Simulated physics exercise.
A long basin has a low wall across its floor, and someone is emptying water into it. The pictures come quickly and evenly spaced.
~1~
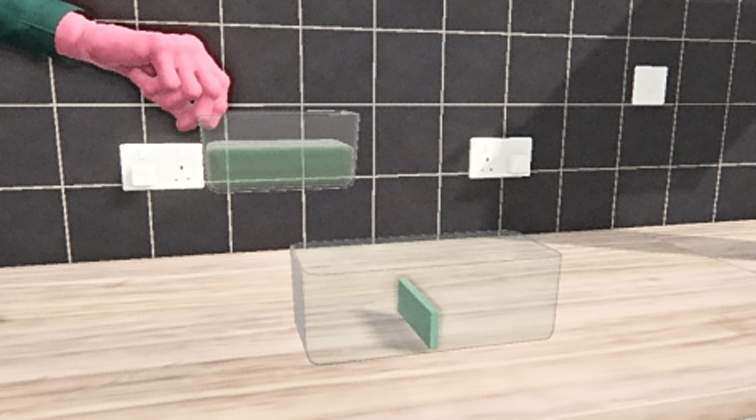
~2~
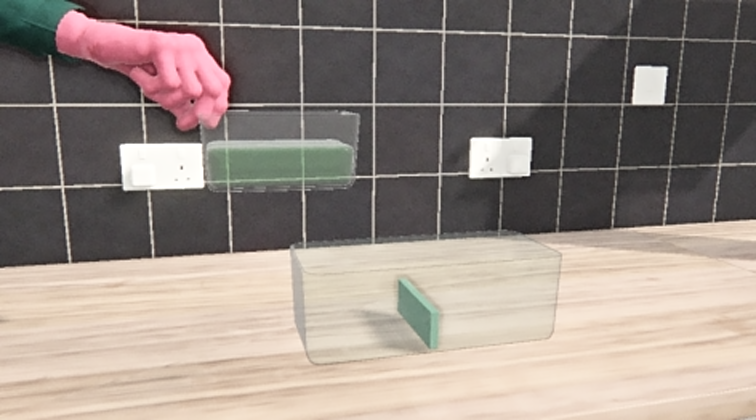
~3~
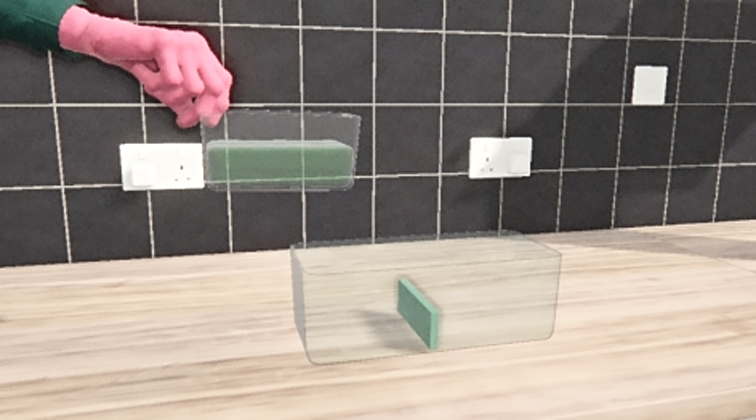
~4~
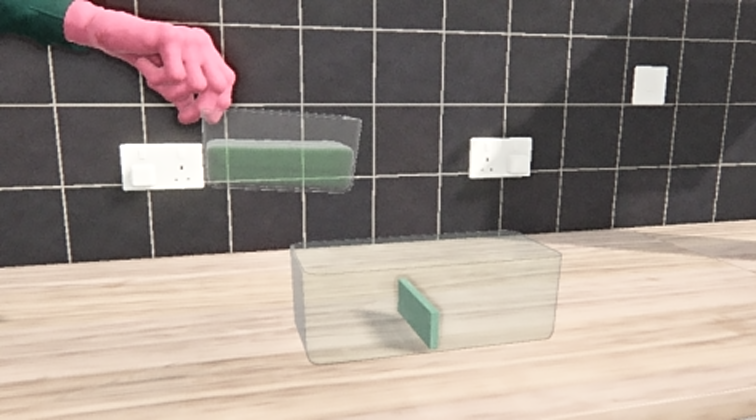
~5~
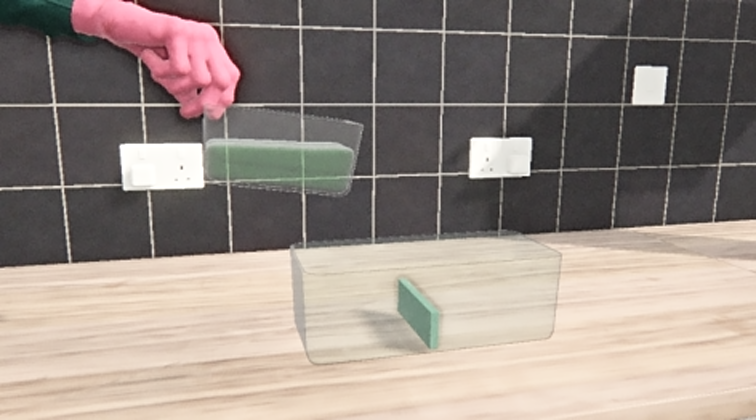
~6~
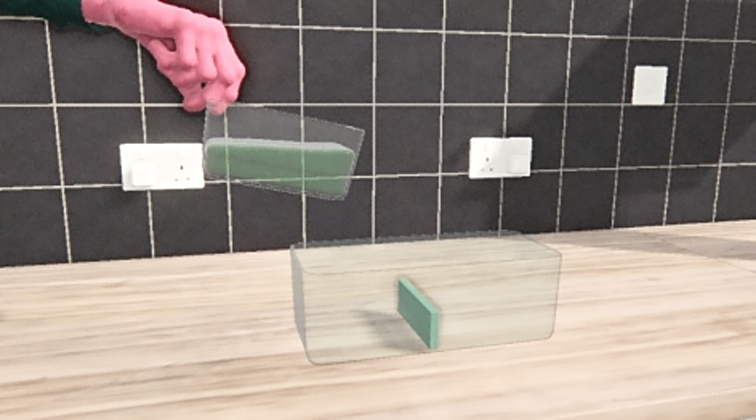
In this clip, a pink-gloved hand holds a clear container of green liquid above a long, clear basin with a low green wall inside, then gradually tilts the container slightly down to the right while the basin stays still.
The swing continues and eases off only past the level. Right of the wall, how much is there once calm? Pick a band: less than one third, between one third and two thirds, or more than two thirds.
It is less than one third.
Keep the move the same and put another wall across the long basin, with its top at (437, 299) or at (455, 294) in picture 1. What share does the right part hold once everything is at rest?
5 % and 5 %, roughly.
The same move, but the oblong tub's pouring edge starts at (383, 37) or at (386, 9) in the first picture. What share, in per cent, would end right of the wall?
It comes out at around 60 percent and then around 60 percent.
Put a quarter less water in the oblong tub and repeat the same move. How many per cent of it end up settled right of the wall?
Close to 5 per cent.
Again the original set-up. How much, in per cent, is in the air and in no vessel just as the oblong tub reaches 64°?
It's close to 35 percent.
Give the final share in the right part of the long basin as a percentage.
Something like 0 per cent, roughly.
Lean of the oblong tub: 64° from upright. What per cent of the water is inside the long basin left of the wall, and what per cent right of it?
On the left 5 per cent, on the right 0 per cent.
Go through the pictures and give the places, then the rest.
Tilt 0°; pouring edge (350, 114); surface from (206, 146) to (346, 144); the long basin's rim runs from (297, 260) to (537, 243); the wall's top is at (417, 295), in the first frame.
Tilt 1°; pouring edge (350, 115); surface from (206, 146) to (346, 144), in the second frame.
Tilt 2°; pouring edge (351, 117); surface from (206, 145) to (346, 145), in the third frame.
Tilt 5°; pouring edge (352, 120); surface from (206, 145) to (346, 146), in the fourth frame.
Tilt 8°; pouring edge (354, 125); surface from (206, 144) to (347, 147), in the fifth frame.
Tilt 12°; pouring edge (355, 130); surface from (206, 144) to (347, 148), in the sixth frame.
A moment on, the oblong tub is tipped part way and 61 per cent is still to pour, 6 is left of the wall and 0 right of it.
Next, the oblong tub is tipped on its side and 19 per cent is still to pour, 71 is left of the wall and 1 right of it.
Then the oblong tub is tipped on its side and 3 per cent is still to pour, 91 is left of the wall and 2 right of it.
Later the oblong tub is tipped on its side and 0 per cent is still to pour, 96 is left of the wall and 2 right of it.
Finally, 96 per cent lies left of the wall, 2 right of it and 2 outside.
